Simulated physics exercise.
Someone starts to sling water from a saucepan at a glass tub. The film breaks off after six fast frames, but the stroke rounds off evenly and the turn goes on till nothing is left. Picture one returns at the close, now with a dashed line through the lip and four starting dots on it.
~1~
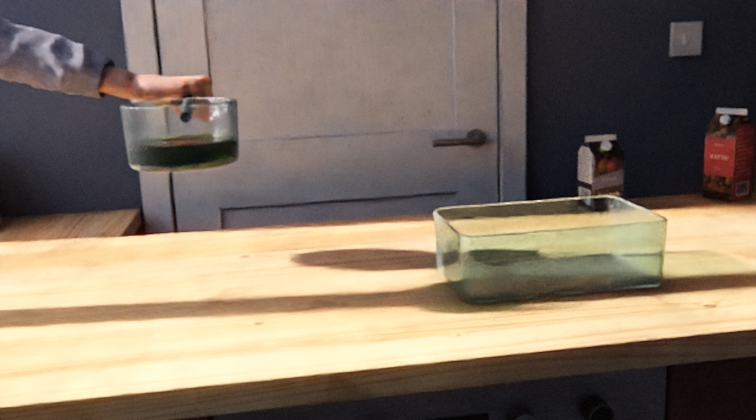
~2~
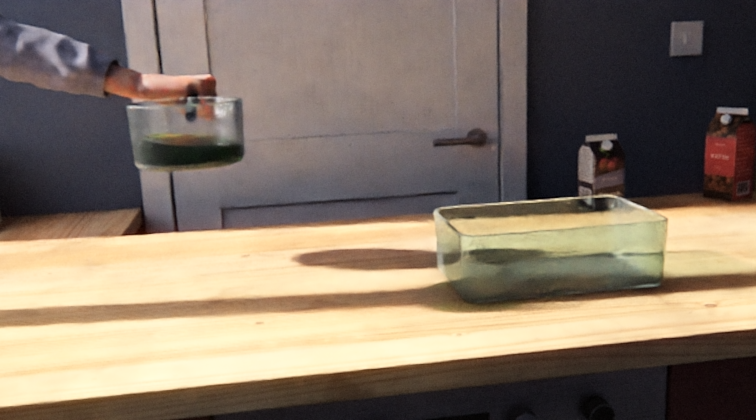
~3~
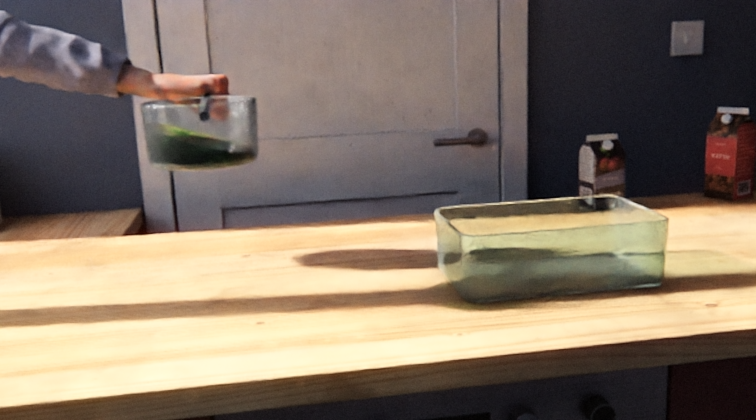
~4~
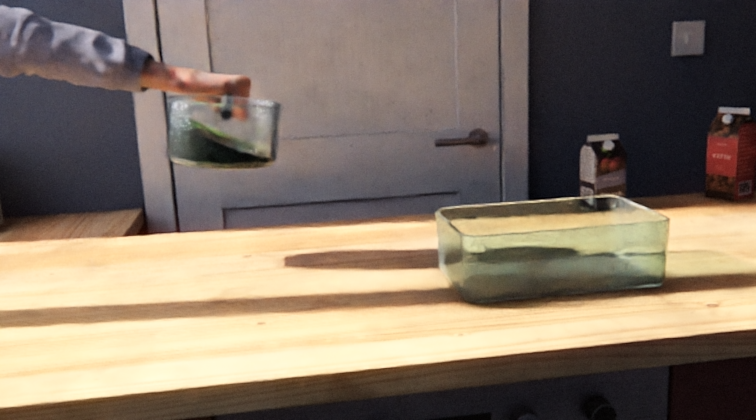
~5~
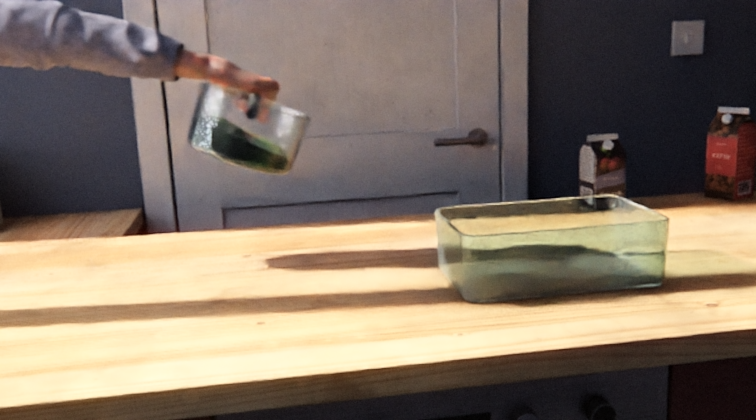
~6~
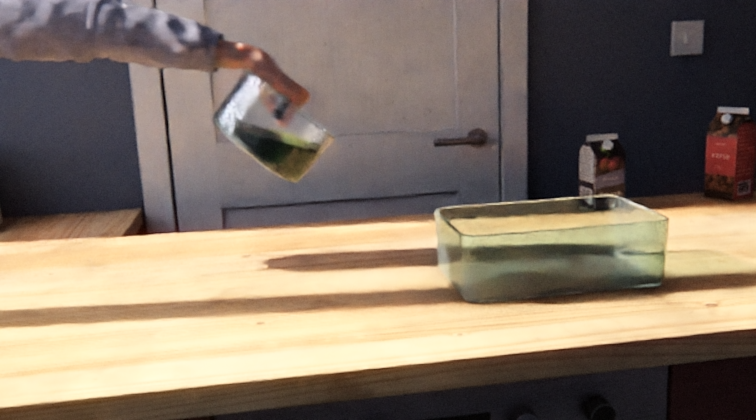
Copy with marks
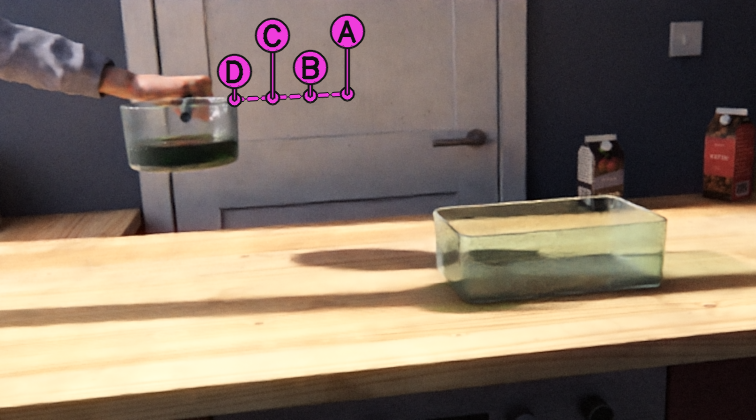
In the video, a hand holds a clear glass container of dark green liquid above a wooden counter, moves it right toward a rectangular glass tub, and tilts it increasingly rightward while the tub stays still.
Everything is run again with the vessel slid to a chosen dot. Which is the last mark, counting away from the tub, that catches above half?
Spot C just does it.
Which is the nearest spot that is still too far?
That is spot D.
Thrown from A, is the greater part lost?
No, that is safe.
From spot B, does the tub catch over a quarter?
Yes, clearly.
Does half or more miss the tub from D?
Yes.
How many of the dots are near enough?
Three of them.
In magenta, A at (347, 93); B at (310, 95); C at (272, 97); D at (234, 99).
If A is chosen, about 79 % lands in the tub, 3 % falls short and 18 % goes beside or beyond.
If B is chosen, about 80 % lands in the tub, 7 % falls short and 13 % goes beside or beyond.
If C is chosen, about 66 % lands in the tub, 24 % falls short and 10 % goes beside or beyond.
If D is chosen, about 35 % lands in the tub, 61 % falls short and 4 % goes beside or beyond.
